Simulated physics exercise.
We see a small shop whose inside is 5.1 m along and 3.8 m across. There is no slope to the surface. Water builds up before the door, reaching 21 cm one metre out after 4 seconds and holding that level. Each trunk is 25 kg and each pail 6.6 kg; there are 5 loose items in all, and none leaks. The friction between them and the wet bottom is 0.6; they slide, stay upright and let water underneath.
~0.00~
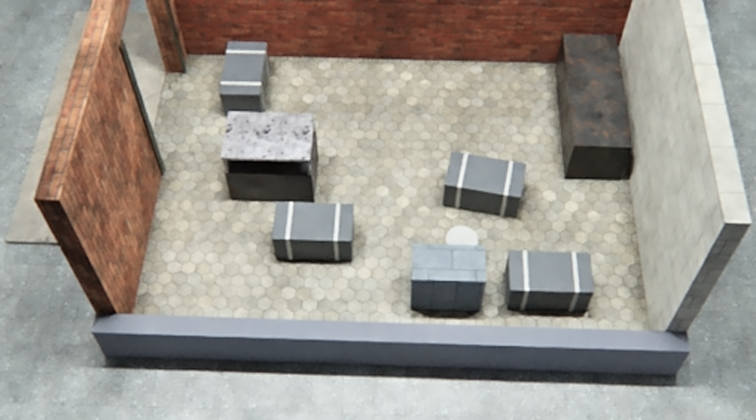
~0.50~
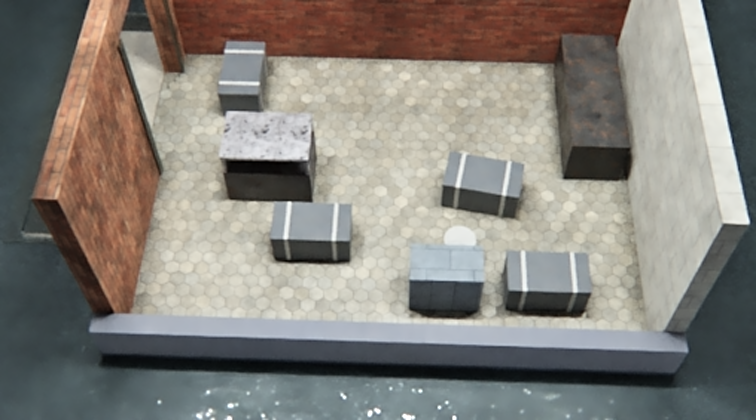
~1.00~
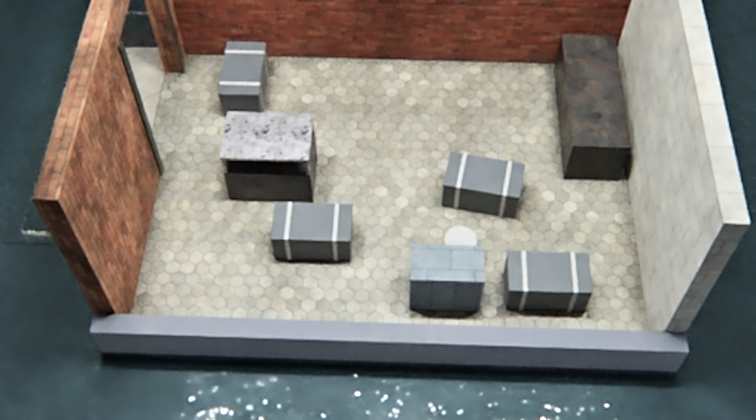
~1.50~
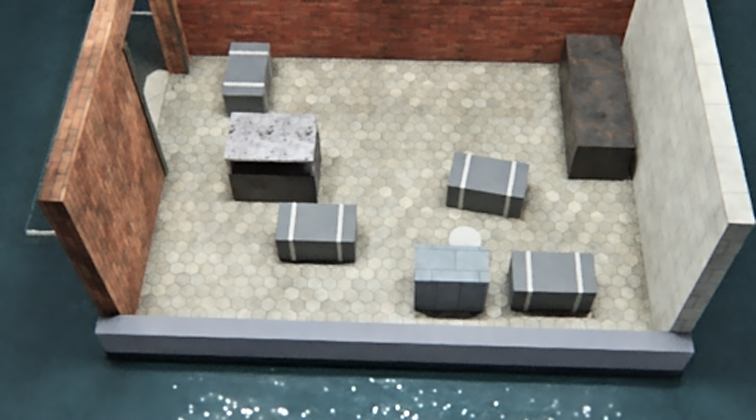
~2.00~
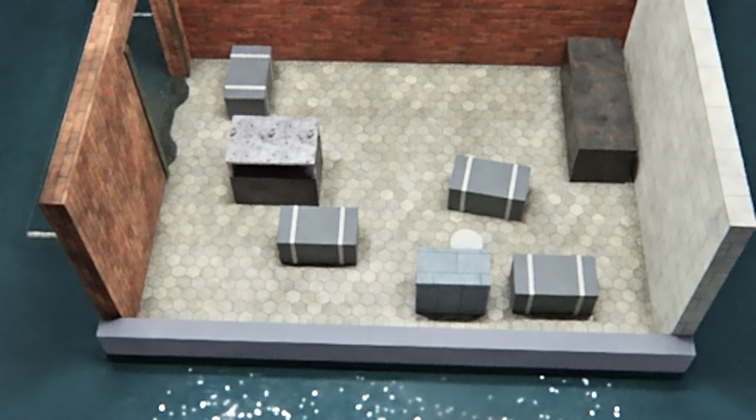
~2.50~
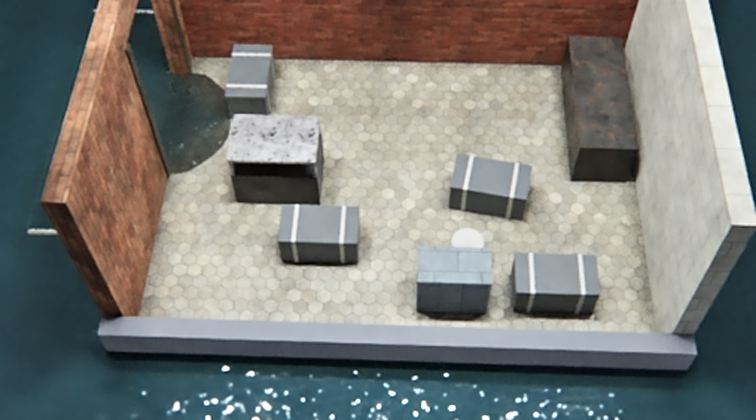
At first, a small roofless room with brick walls and a tiled floor holds several grey trunks and blocks, with dry grey ground outside. Dark water then surrounds the room, glinting along the front, and a thin sheet enters through the left doorway, spreading across nearby tiles while the objects stay still.
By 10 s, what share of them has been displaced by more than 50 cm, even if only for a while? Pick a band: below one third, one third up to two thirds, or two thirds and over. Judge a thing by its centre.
The share is one third up to two thirds.
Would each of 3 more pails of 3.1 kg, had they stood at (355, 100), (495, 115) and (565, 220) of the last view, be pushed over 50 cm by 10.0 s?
First one crosses the line, second one crosses the line, third one crosses the line.
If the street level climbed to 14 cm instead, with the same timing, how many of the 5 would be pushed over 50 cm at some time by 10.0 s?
The count would be 1.
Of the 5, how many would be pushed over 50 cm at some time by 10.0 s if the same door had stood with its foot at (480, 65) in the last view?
So the tally would be 3.
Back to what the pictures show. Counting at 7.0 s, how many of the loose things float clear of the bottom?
The count is 1.
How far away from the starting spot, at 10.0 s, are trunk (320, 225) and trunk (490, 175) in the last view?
One is off by 0 cm, the other by 80 cm, in the order asked.
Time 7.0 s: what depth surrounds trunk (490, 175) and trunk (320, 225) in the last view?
Around 3 cm and 0 cm.
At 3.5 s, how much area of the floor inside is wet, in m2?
Somewhere around 2.0 m2, roughly.
After 3.5 s 0 of 5 are over 50 cm from their spots; 0 afloat.
After 4.5 s 1 of 5 are over 50 cm from their spots; 0 afloat.
After 7.0 s 1 of 5 are over 50 cm from their spots; 1 afloat.
After 10.0 s 3 of 5 are over 50 cm from their spots, and 3 have been at some point; 3 afloat.
